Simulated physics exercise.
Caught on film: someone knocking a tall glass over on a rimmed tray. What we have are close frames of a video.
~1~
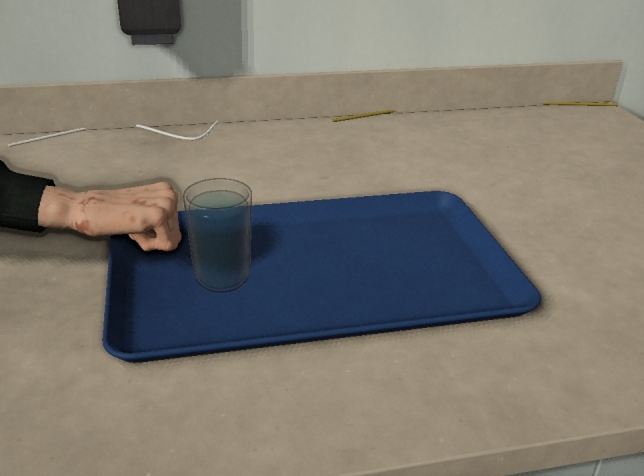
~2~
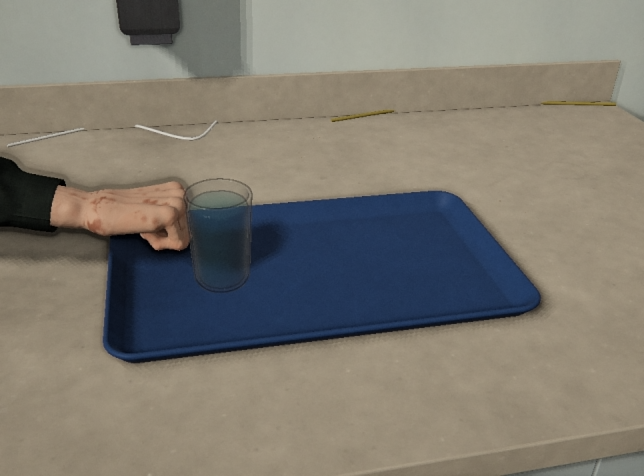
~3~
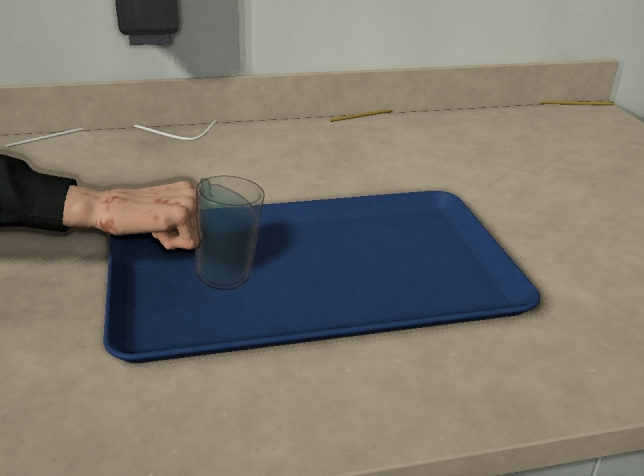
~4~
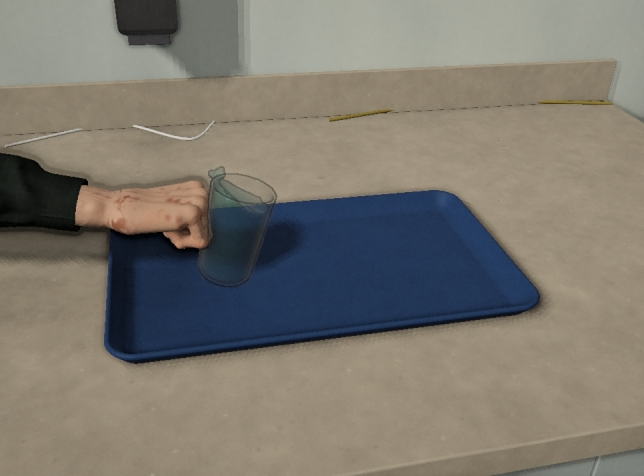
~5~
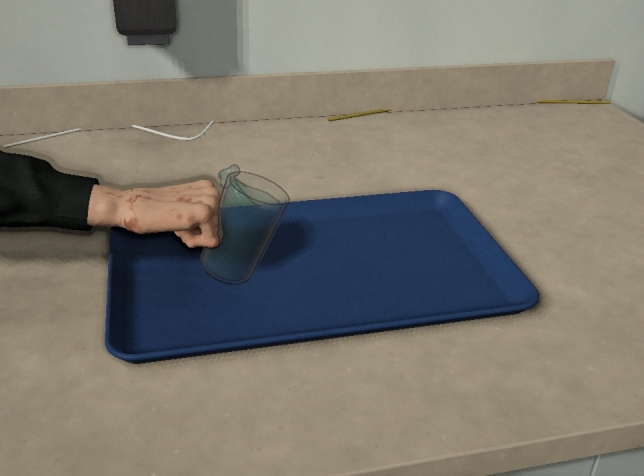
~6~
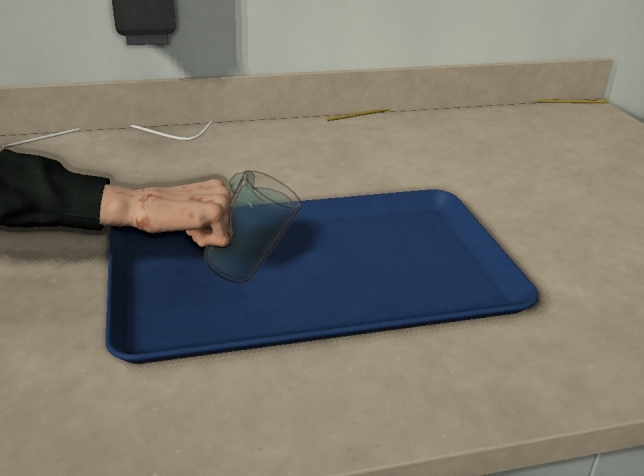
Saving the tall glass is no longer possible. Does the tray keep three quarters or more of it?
No.
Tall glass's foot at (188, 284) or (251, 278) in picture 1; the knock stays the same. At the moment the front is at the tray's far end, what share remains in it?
The first comes to 40 per cent, the other to 50 per cent.
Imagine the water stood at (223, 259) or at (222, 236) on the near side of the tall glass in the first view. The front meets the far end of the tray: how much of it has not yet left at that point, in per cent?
Roughly 40 per cent, then roughly 50 per cent.
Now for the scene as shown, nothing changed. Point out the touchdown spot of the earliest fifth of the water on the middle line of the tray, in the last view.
I'd point to somewhere close to pixel (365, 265).
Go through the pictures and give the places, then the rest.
It leans 0°; its right rim is at (250, 192); the water meets the walls at (188, 203) and (247, 199); the tray's far rim is at (494, 241); the tray is clear ahead, in the first frame.
It leans 0°; its right rim is at (250, 193); the water meets the walls at (188, 203) and (247, 199), in the second frame.
It leans 7°; its right rim is at (262, 193); the water meets the walls at (201, 188) and (251, 203); 1 per cent is over the edge, in the third frame.
It leans 14°; its right rim is at (274, 195); the water meets the walls at (212, 192) and (268, 204); 1 per cent is over the edge, in the fourth frame.
It leans 22°; its right rim is at (287, 198); the water meets the walls at (220, 204) and (281, 200); 2 per cent is over the edge, in the fifth frame.
It leans 30°; its right rim is at (299, 202); the water meets the walls at (225, 216) and (294, 197); 1 per cent is over the edge, in the sixth frame.
A moment on, the tall glass lies on its side and 86 per cent is in the glass, 1 on the tray and 13 above or beyond its rim.
Next, the tall glass lies on its side and 45 per cent is in the glass, 51 on the tray and 4 above or beyond its rim.
Then the tall glass lies on its side and 24 per cent is in the glass, 55 on the tray and 20 above or beyond its rim.
Later the tall glass lies on its side and 13 per cent is in the glass, 47 on the tray and 40 above or beyond its rim.
At rest 60 per cent is held by tray and glass, 40 is off the tray.
